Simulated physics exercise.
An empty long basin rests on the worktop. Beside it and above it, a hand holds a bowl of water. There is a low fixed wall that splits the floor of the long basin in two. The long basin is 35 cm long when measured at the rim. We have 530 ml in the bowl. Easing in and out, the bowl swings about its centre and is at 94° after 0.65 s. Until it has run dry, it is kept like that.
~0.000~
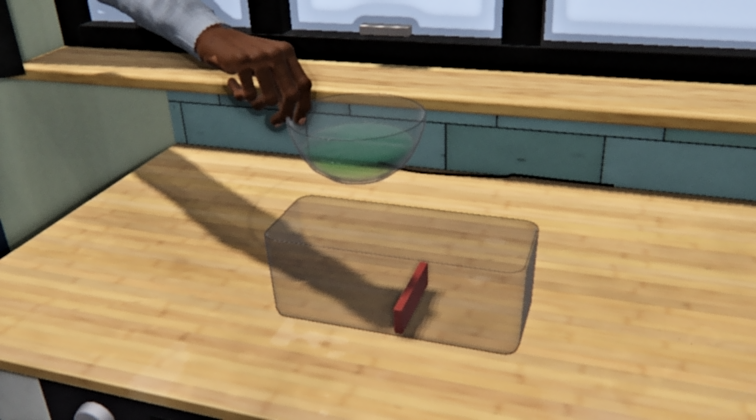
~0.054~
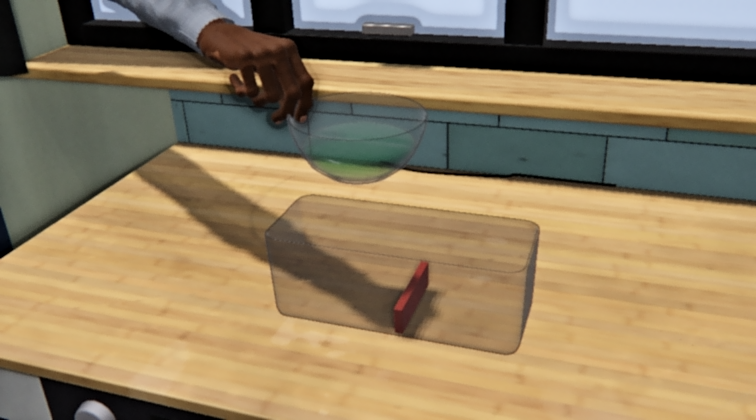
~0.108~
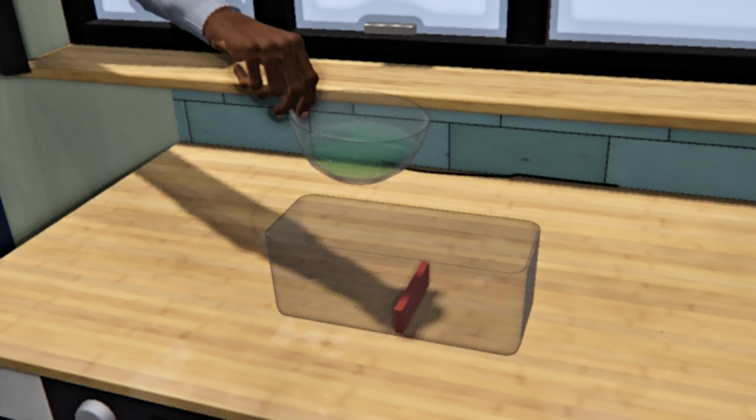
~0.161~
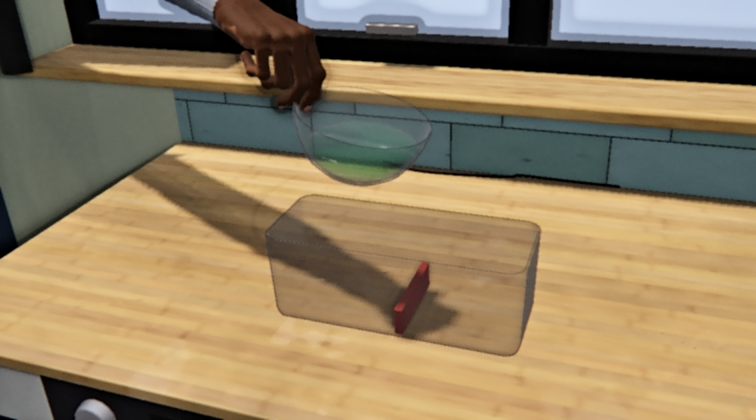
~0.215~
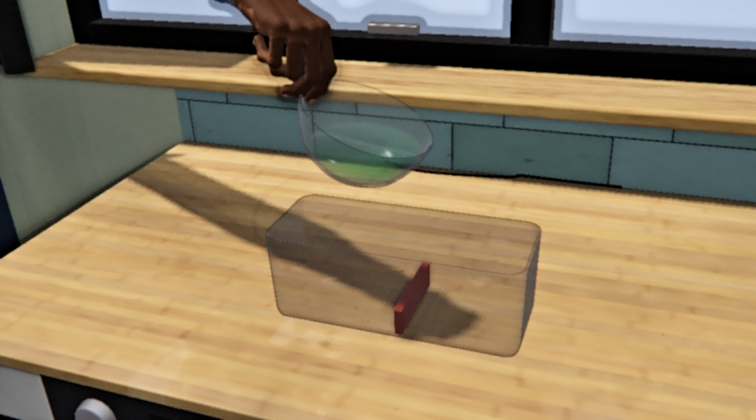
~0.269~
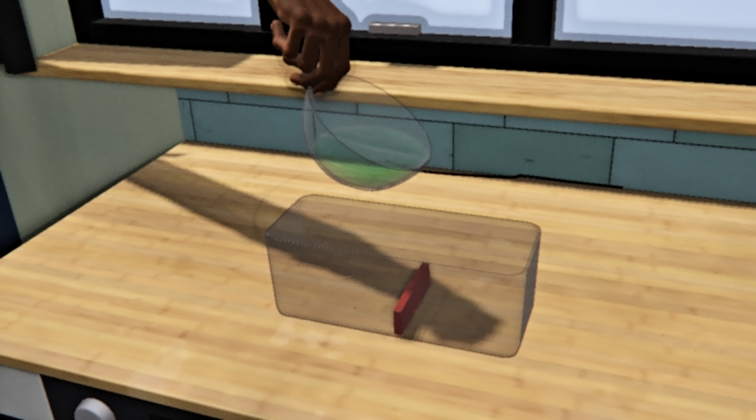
In the video, a hand holds a clear bowl of greenish liquid above a transparent rectangular basin with a red piece inside on a wooden worktop. The hand tilts the bowl gradually to the right, its right rim lowering.
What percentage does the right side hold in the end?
About 88 per cent.
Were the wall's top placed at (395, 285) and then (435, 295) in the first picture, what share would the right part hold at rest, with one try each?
First 85, then 60 per cent.
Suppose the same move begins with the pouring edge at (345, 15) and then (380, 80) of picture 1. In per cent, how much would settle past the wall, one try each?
In turn about 30 and 60 per cent.
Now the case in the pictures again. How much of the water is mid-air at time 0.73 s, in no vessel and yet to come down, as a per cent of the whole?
Around 5 percent of it is airborne.
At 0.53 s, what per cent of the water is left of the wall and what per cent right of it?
Near 0 on the left, 48 on the right.
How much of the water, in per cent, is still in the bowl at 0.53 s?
Roughly 18 per cent.
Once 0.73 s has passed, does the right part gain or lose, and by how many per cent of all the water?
A gain, roughly 5.
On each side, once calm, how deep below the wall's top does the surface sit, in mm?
Measured: Left around 36 mm, right around 16 mm.
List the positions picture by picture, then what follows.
In the first picture, it leans 0°; its right rim is at (423, 122); the water meets the walls at (307, 135) and (415, 145); the long basin's rim runs from (282, 216) to (532, 248); the wall's top is at (411, 286).
In the second picture, it leans 2°; its right rim is at (424, 123); the water meets the walls at (307, 134) and (416, 145).
In the third picture, it leans 6°; its right rim is at (427, 129); the water meets the walls at (309, 132) and (417, 147).
In the fourth picture, it leans 14°; its right rim is at (428, 138); the water meets the walls at (311, 131) and (419, 150).
In the fifth picture, it leans 23°; its right rim is at (429, 150); the water meets the walls at (313, 131) and (423, 153).
In the sixth picture, it leans 34°; its right rim is at (427, 164); the water meets the walls at (318, 133) and (429, 156).
Then, 0.53 s in, the tilt is 87° and 19 per cent is still to pour, 0 is left of the wall and 48 right of it.
Then, 0.73 s in, the tilt is 94° and 2 per cent is still to pour, 10 is left of the wall and 83 right of it.
Then, 0.93 s in, the tilt is 94° and 0 per cent is still to pour, 11 is left of the wall and 88 right of it.
Then, 1.15 s in, the tilt is 94° and 0 per cent is still to pour, 11 is left of the wall and 88 right of it.
Finally, 11 per cent lies left of the wall, 88 right of it and 1 outside.
